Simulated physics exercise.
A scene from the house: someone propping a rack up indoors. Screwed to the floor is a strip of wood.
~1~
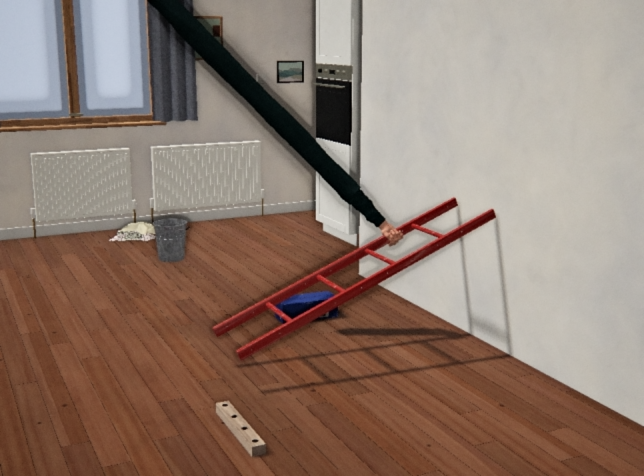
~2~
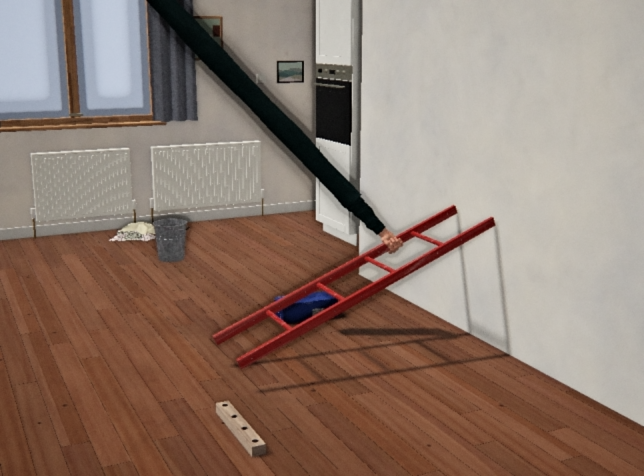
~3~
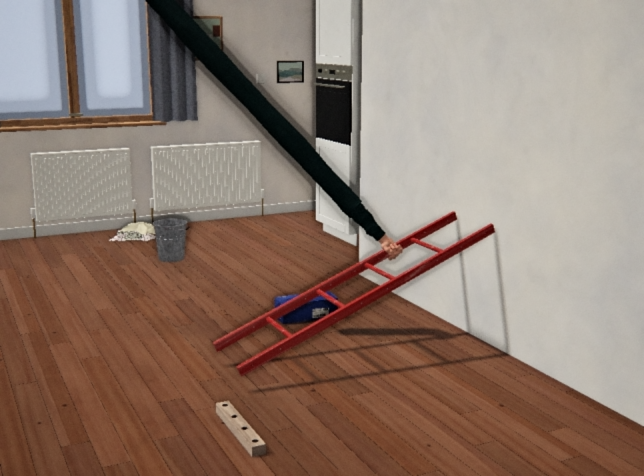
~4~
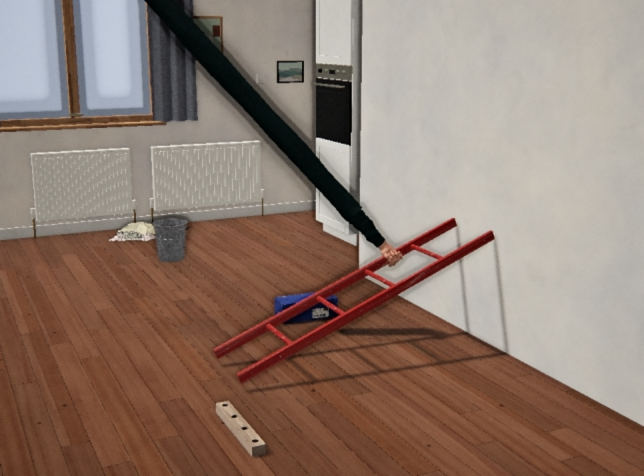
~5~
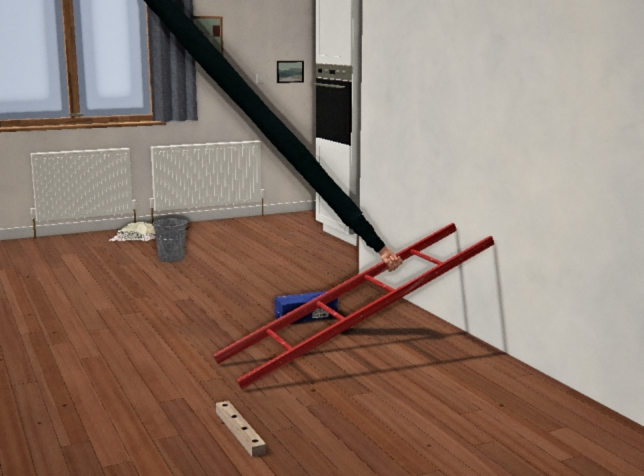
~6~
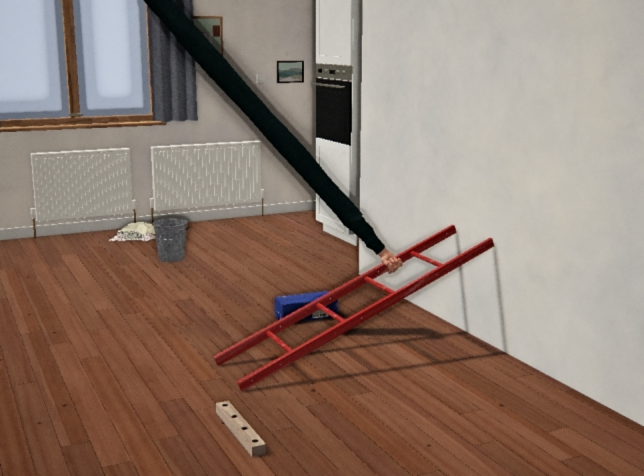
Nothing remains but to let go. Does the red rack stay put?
No.
Then, 0.30 s on from there, red rack turned 14° from its first pose near (350, 333).
In the end, the red rack gives way at the feet, near (346, 352); the other things unmoved.
